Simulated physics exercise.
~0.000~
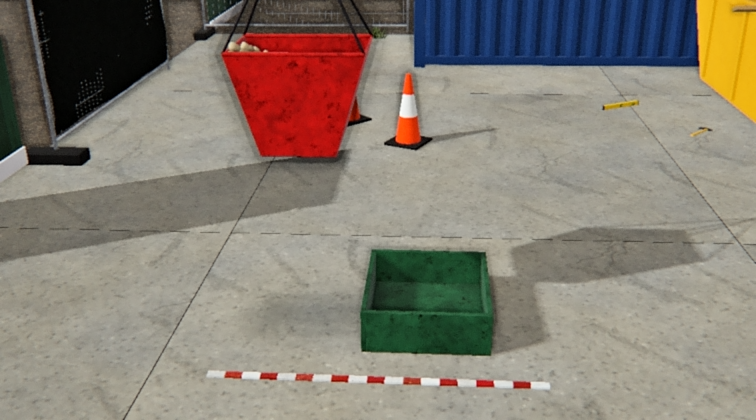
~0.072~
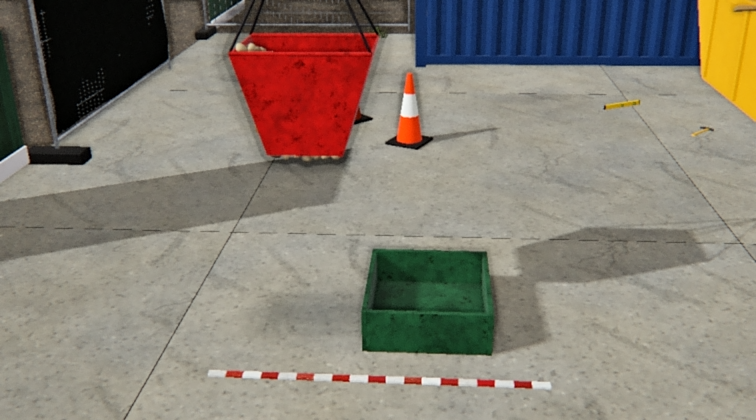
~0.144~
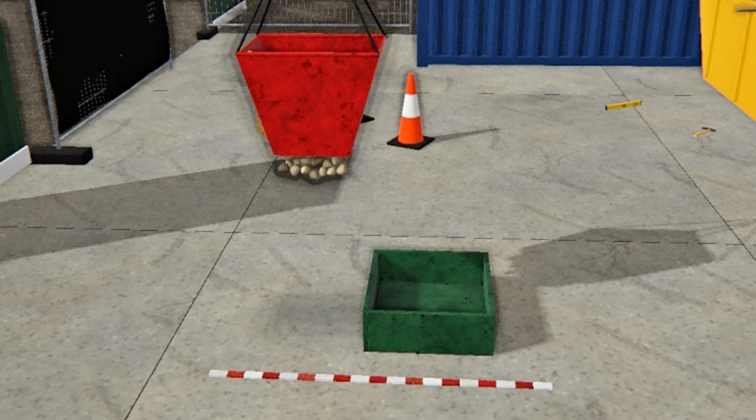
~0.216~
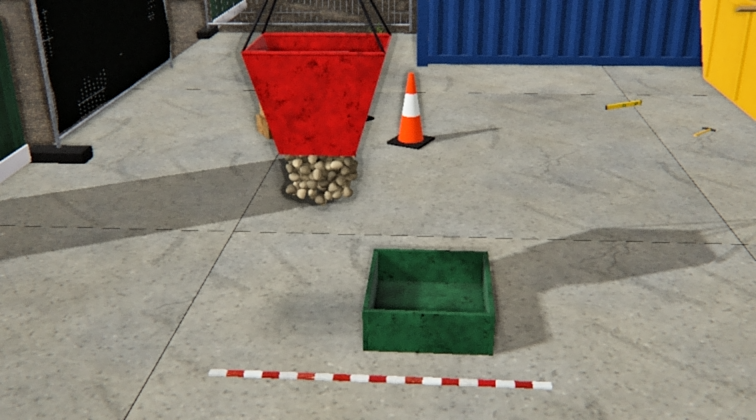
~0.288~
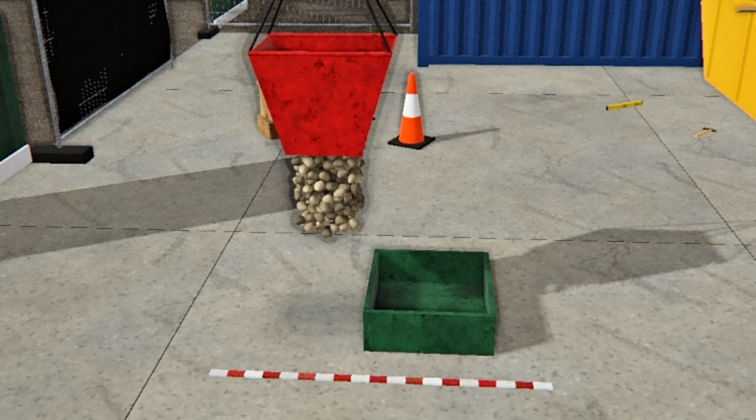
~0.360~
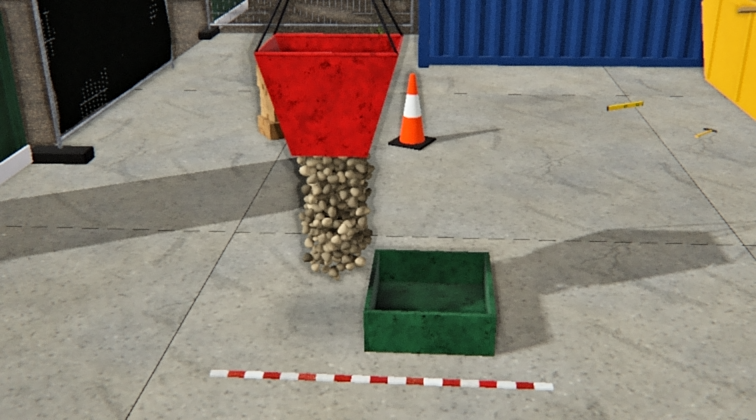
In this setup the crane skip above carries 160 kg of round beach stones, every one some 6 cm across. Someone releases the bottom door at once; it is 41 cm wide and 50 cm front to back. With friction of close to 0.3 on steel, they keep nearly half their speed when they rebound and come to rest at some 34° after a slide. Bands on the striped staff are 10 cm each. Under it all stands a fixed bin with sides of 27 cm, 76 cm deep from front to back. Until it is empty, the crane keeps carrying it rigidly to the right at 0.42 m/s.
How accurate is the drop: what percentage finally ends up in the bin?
18 %.
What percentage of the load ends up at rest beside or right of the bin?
Around 5 in a hundred of them.
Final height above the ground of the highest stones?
Roughly 16 centimetres.
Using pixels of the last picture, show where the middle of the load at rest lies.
Centre position approx (334, 310).
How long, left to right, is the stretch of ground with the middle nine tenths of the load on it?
It covers roughly 160 centimetres from left to right.
After 0.7 s, 0 % in the crane skip, 83 % falling or lying left of the bin, 16 % falling or lying in the bin; the stones farthest right are at (434, 303).
After 1.1 s, 0 % in the crane skip, 79 % falling or lying left of the bin, 18 % falling or lying in the bin, 3 % falling or lying beside or right of the bin; the stones farthest right are at (482, 301).
After 1.7 s, 0 % in the crane skip, 79 % falling or lying left of the bin, 18 % falling or lying in the bin, 3 % falling or lying beside or right of the bin; the stones farthest right are at (481, 301).
After 2.6 s, 0 % in the crane skip, 79 % falling or lying left of the bin, 18 % falling or lying in the bin, 3 % falling or lying beside or right of the bin; the stones farthest right are at (481, 301).
After 4.5 s, 0 % in the crane skip, 79 % left of the bin, 18 % in the bin, 3 % beside or right of the bin; the stones farthest right are at (481, 301).
